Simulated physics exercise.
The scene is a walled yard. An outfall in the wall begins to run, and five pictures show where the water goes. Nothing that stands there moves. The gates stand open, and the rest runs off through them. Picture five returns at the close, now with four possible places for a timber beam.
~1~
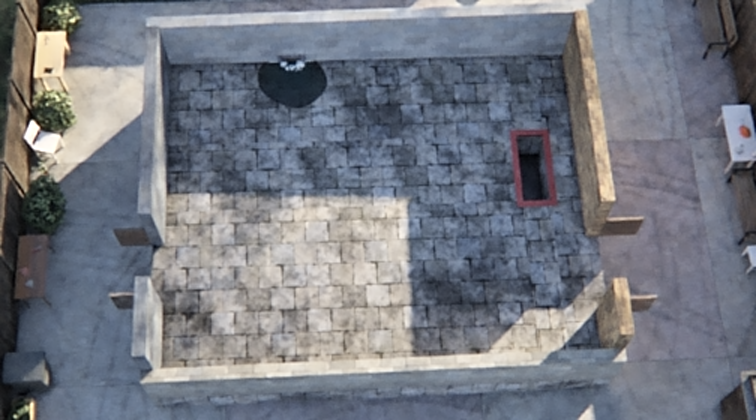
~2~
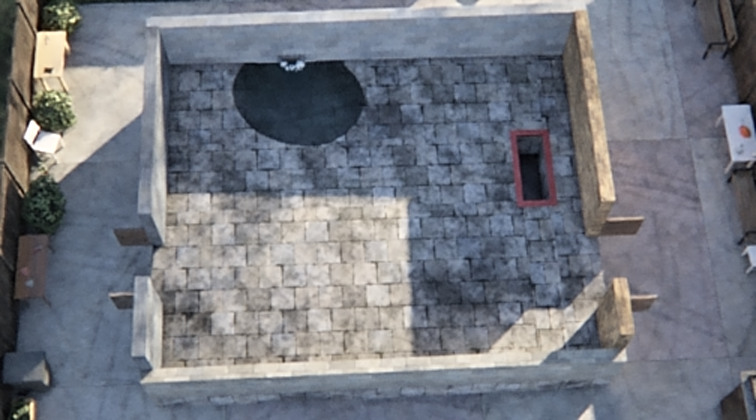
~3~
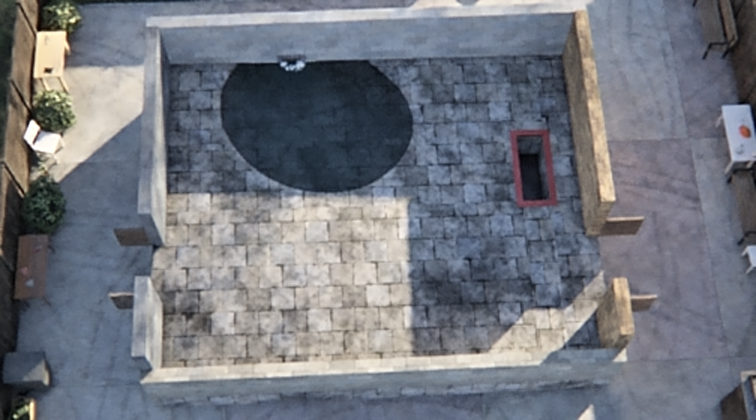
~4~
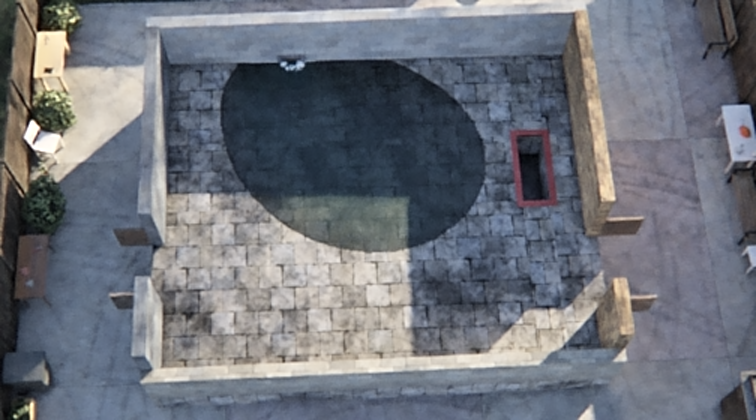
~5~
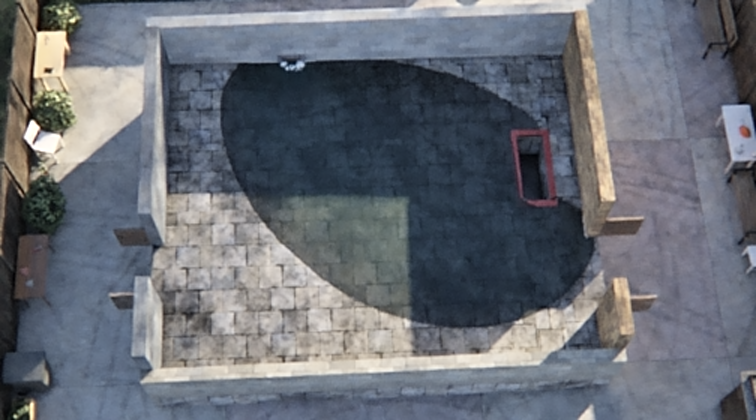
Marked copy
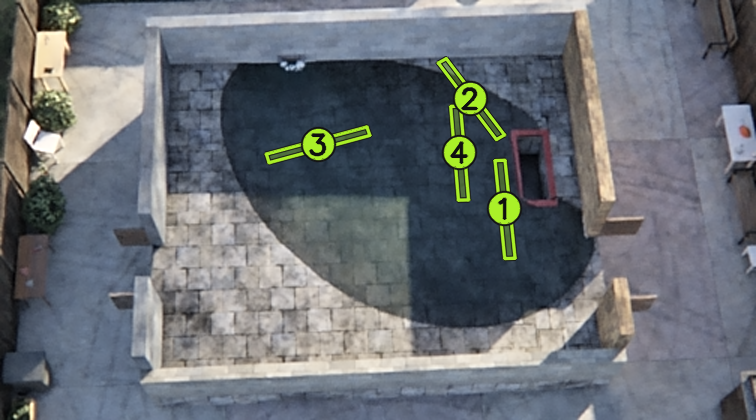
Dark water spreads from the back wall across a walled yard and reaches the red drain.
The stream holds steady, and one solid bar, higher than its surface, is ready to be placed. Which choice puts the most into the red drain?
Spot 3 does it best.
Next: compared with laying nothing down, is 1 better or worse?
Spot 1 is worse.
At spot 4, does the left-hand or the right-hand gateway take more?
More leaves on the right.
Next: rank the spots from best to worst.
3, 2, 1, 4.
In lime, 1 from (509, 258) to (500, 160); 2 from (442, 60) to (500, 137); 3 from (267, 158) to (368, 131); 4 from (463, 200) to (455, 106).
Choosing 1, about 18 % of the stream goes into the red drain, about 82 % out by the gates.
Choosing 2, about 27 % of the stream goes into the red drain, about 73 % out by the gates.
Choosing 3, about 50 % of the stream goes into the red drain, about 49 % out by the gates.
Choosing 4, about 3 % of the stream goes into the red drain, about 97 % out by the gates.
